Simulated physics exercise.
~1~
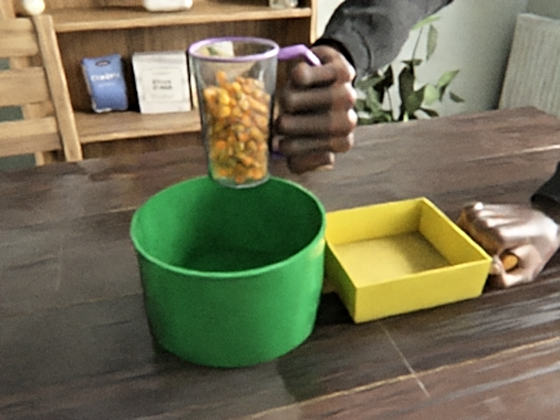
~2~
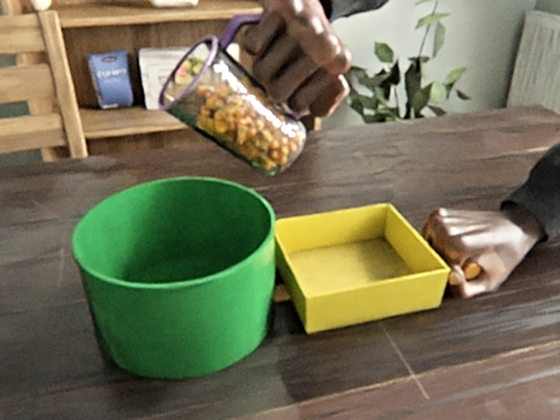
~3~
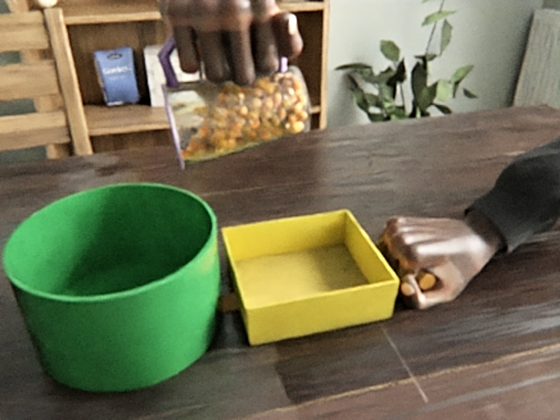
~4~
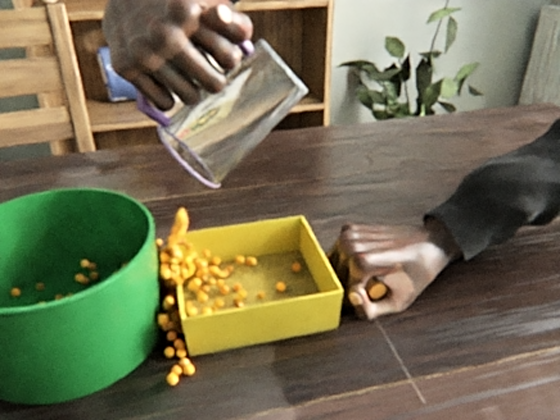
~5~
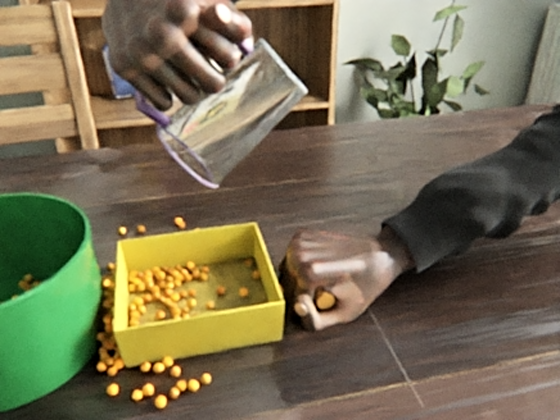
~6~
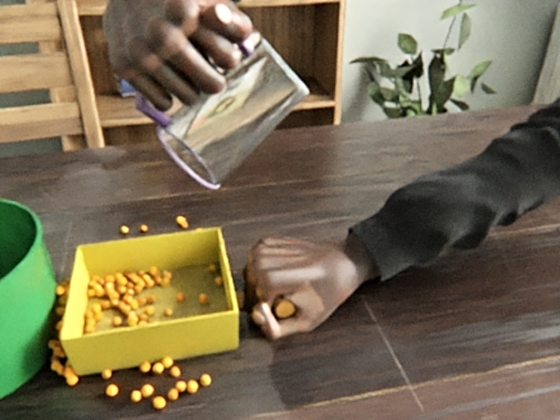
A hand tips a cup of corn kernels over sliding containers, spilling many outside.
